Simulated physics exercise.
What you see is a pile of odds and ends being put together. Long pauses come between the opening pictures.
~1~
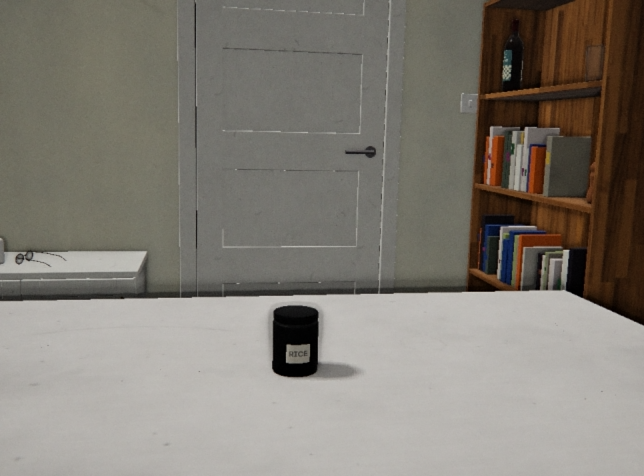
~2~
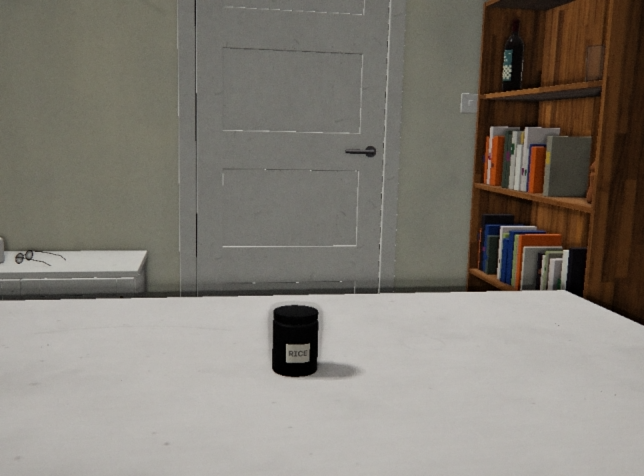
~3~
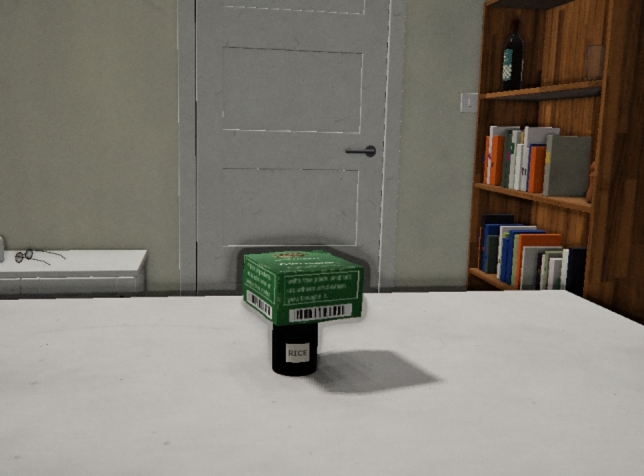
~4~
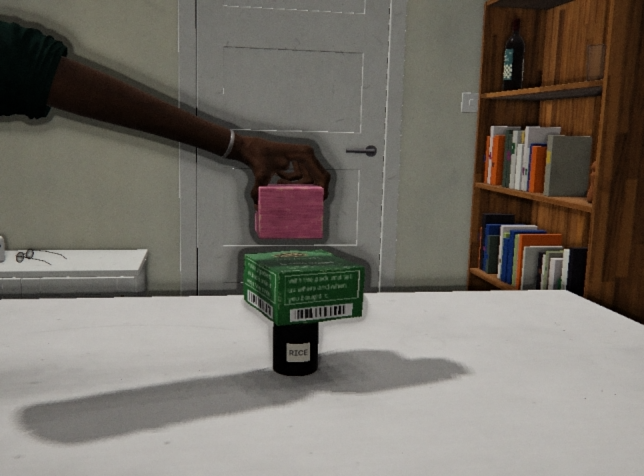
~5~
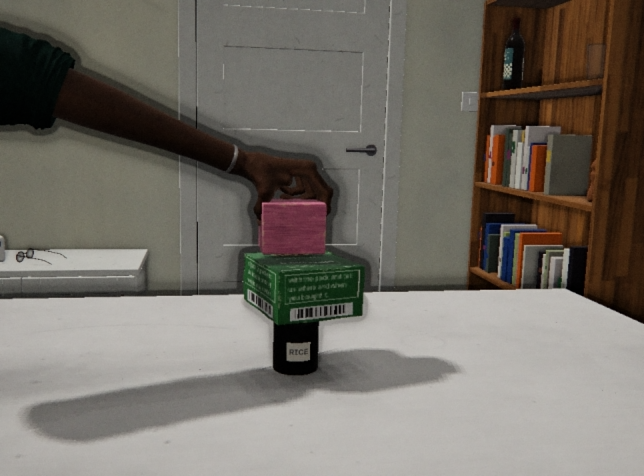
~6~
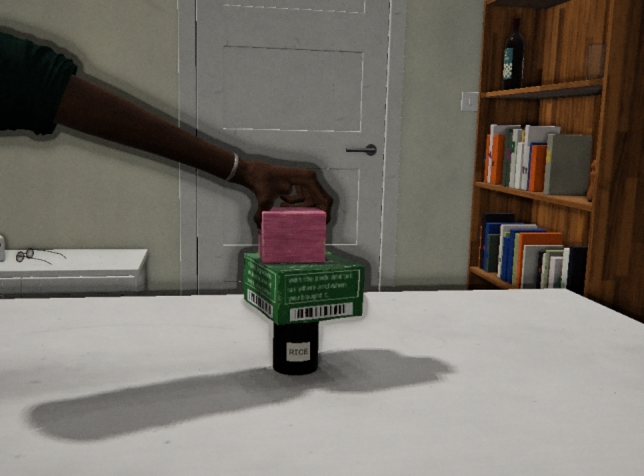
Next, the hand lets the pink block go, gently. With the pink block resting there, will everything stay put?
Steady.
Then, 0.50 s on from there, no change.
Then, 1.40 s on from there, pink block resting near (291, 235).
In the end, all 3 unmoved. At the end, from the last picture's camera, pink block near (292, 235). The pile holds.
